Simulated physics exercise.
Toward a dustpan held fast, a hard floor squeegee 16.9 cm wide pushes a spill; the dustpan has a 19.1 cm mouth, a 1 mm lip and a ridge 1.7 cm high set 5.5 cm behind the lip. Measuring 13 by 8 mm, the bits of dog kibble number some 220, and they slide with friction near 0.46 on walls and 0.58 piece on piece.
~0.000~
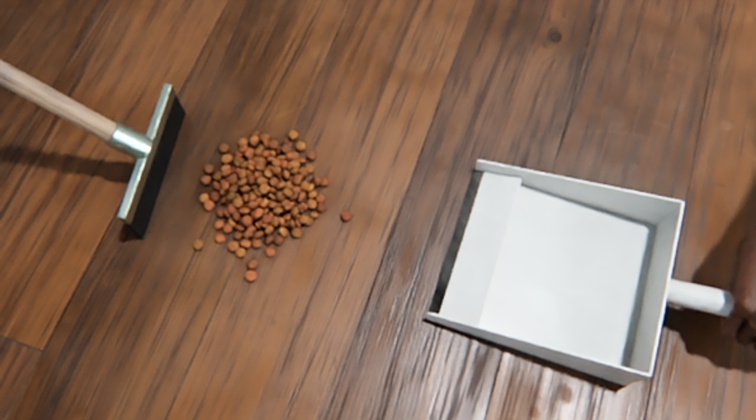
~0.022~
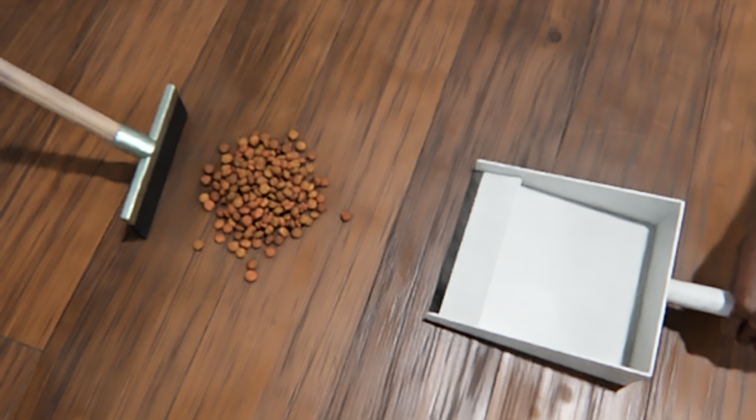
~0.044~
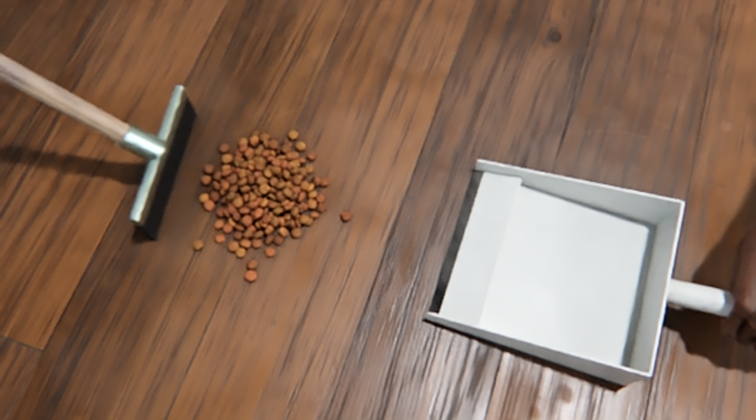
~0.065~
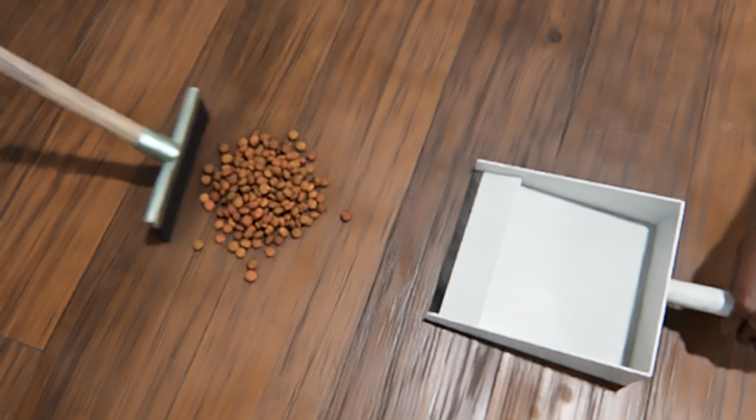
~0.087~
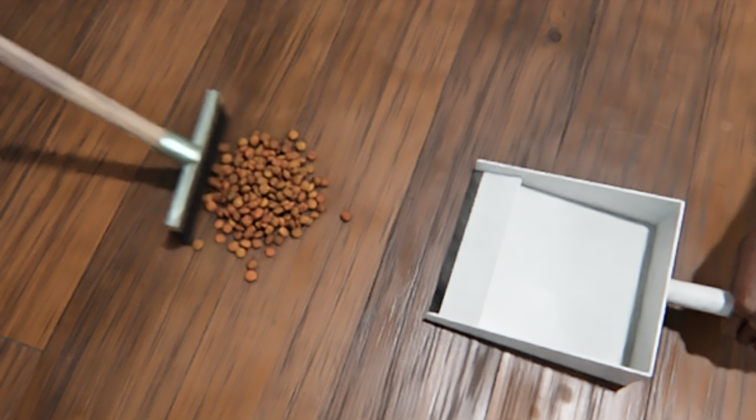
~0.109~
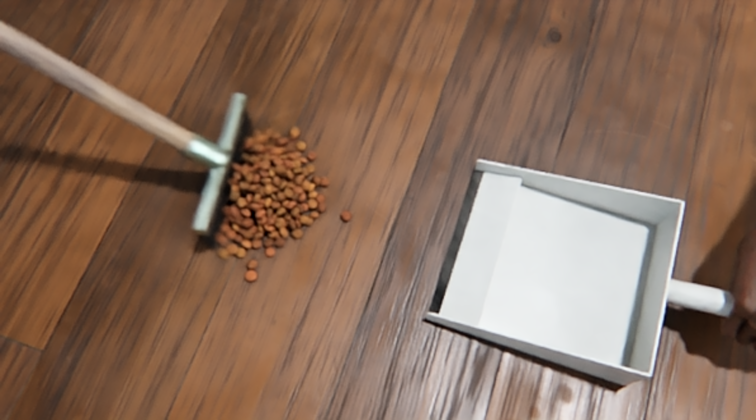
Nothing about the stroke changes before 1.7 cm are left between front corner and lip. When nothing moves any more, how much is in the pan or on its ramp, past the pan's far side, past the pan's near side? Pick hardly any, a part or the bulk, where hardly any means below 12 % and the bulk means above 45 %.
Pan: The bulk; far side: A part; near side: Hardly any.
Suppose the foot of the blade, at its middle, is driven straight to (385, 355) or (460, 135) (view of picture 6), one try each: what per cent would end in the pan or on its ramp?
Some 20 in a hundred and 30 in a hundred.
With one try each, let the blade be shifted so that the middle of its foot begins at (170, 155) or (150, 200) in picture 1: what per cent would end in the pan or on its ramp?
The two tries give some 55 % and some 60 %.
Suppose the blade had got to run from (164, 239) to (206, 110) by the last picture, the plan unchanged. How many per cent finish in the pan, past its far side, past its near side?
Final per cent - pan 25, far 0, near 15.
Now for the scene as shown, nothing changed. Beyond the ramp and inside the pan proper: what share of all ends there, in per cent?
Roughly 35 percent.
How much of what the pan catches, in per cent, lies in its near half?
Around 30 in a hundred.
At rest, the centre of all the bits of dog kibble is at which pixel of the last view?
Approximately (496, 219) in the last view.
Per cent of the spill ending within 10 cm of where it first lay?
Roughly 0 in a hundred.
Then, at 0.21 s, middle of the blade 12 cm from the lip; 0 % over the lip, far side 5 %, near side 5 %.
Then, at 0.27 s, middle of the blade 5 cm from the lip; 5 % over the lip, far side 15 %, near side 5 %.
Then, at 0.48 s, middle of the blade 3 cm from the lip; 60 % over the lip, far side 20 %, near side 5 %.
By 1.1 s all is still; pan 60 %, far side 20 %, near side 5 %, in front of the lip or behind the blade 15 %.
